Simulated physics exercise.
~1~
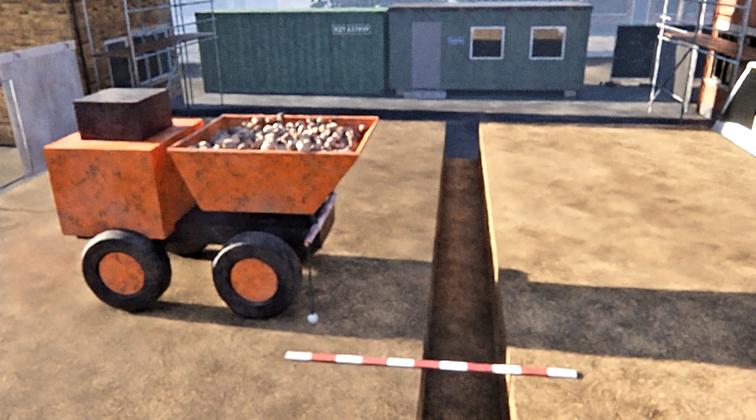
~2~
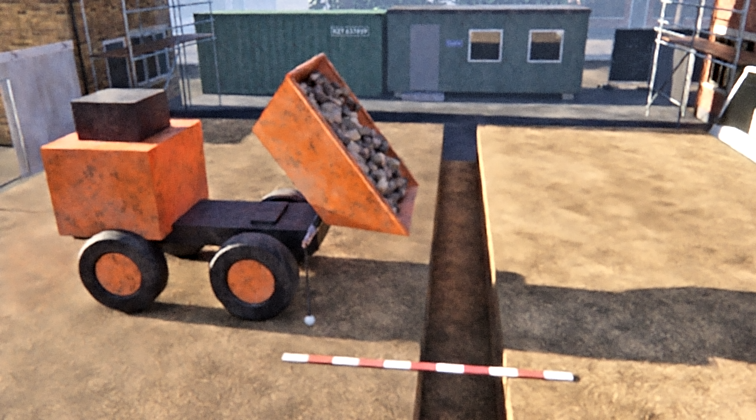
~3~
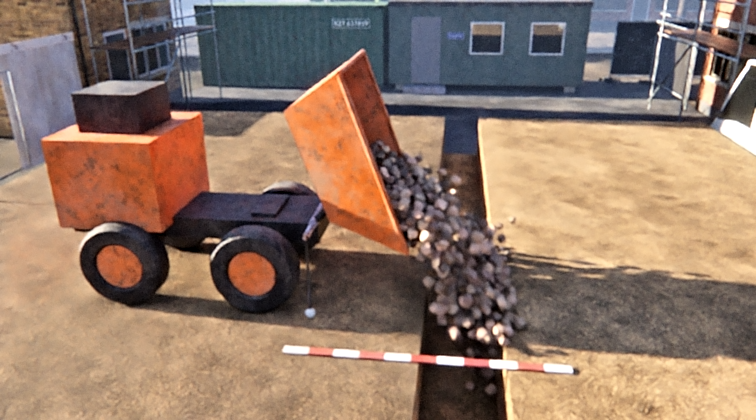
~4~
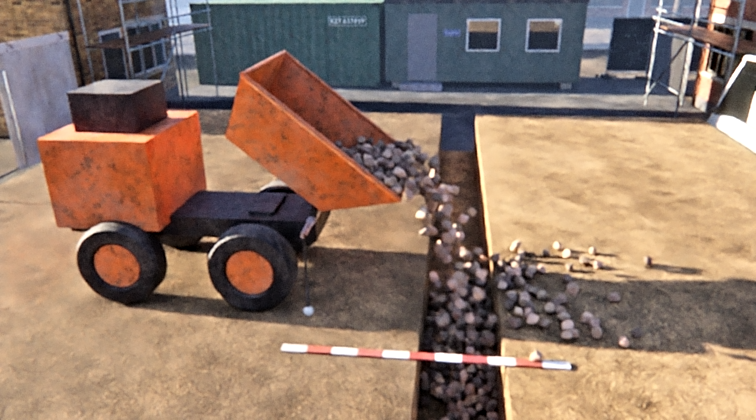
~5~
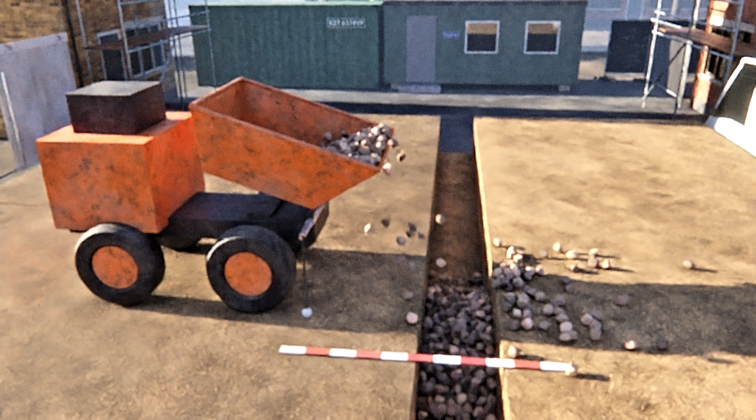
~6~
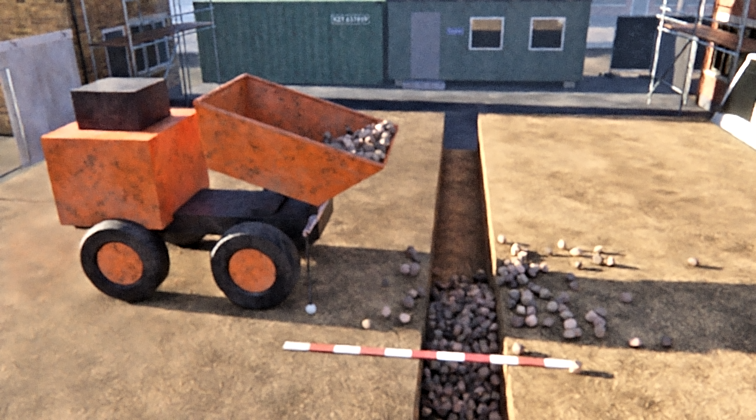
An orange dumper tips stones into a trench, then lowers its skip partway, some still inside.
